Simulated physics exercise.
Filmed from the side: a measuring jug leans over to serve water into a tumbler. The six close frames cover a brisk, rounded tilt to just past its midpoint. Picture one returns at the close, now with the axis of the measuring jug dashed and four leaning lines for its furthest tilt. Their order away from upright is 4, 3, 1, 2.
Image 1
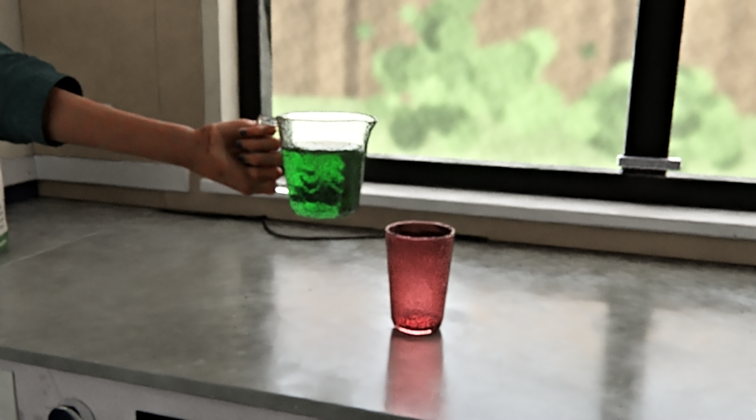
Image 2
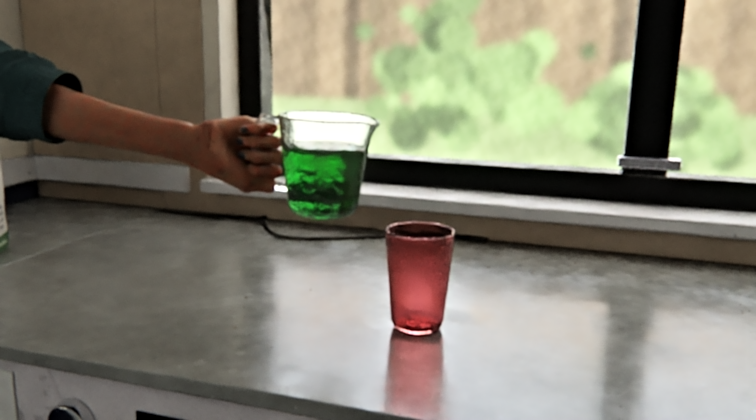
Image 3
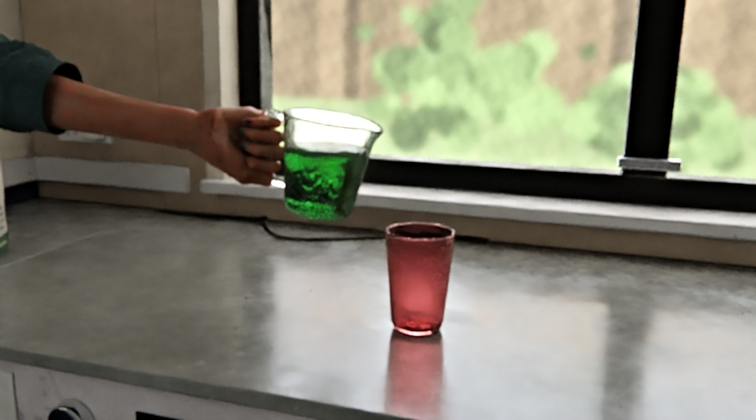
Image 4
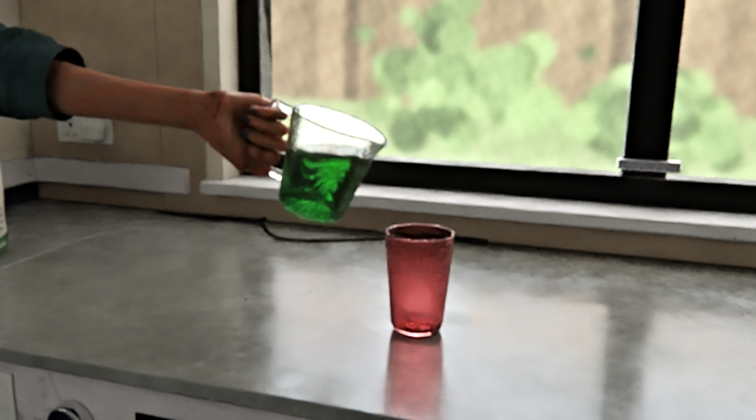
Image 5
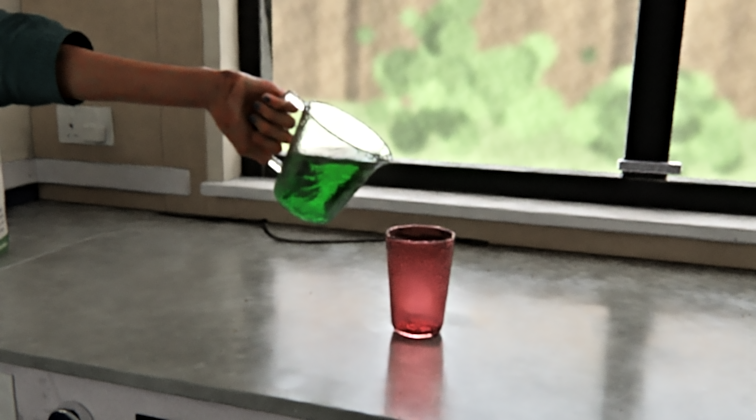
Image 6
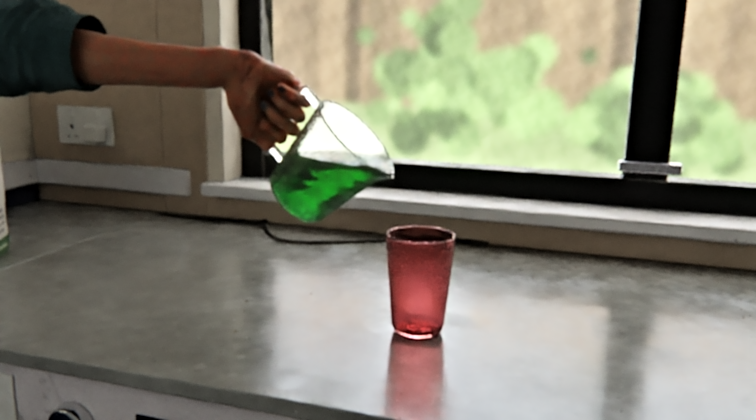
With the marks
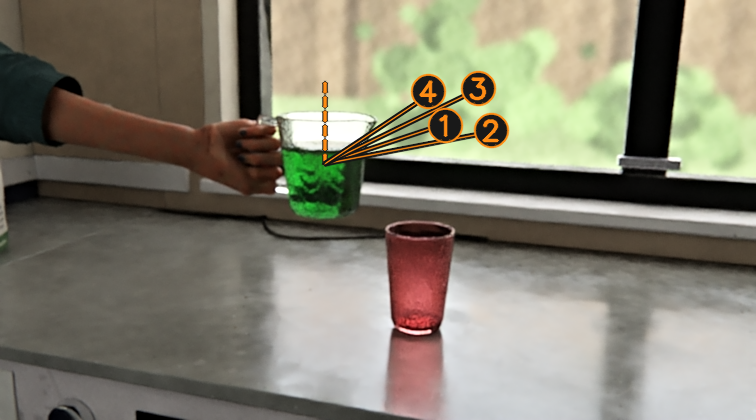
A hand reaching in from the left, in a dark teal sleeve, holds a clear glass measuring jug of bright green liquid above a grey kitchen counter, seen from the side. A textured red tumbler stands on the counter to the jug's lower right, before a black-framed window with blurred greenery outside. The hand tilts the jug steadily rightward, its green liquid shifting toward the lip, while the tumbler stays still.
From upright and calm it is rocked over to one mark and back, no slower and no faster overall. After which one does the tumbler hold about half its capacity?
Best: 3.
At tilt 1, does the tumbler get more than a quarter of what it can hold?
Yes, it does.
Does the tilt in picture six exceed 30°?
Yes.
On the marked copy, 1 at (428, 129); 2 at (475, 134); 3 at (463, 96); 4 at (416, 103).
Choosing 1, the tumbler ends with about 65 % of what it can hold.
Choosing 2, the tumbler ends with about 79 % of what it can hold.
Choosing 3, the tumbler ends with about 49 % of what it can hold.
Choosing 4, the tumbler ends with about 33 % of what it can hold.
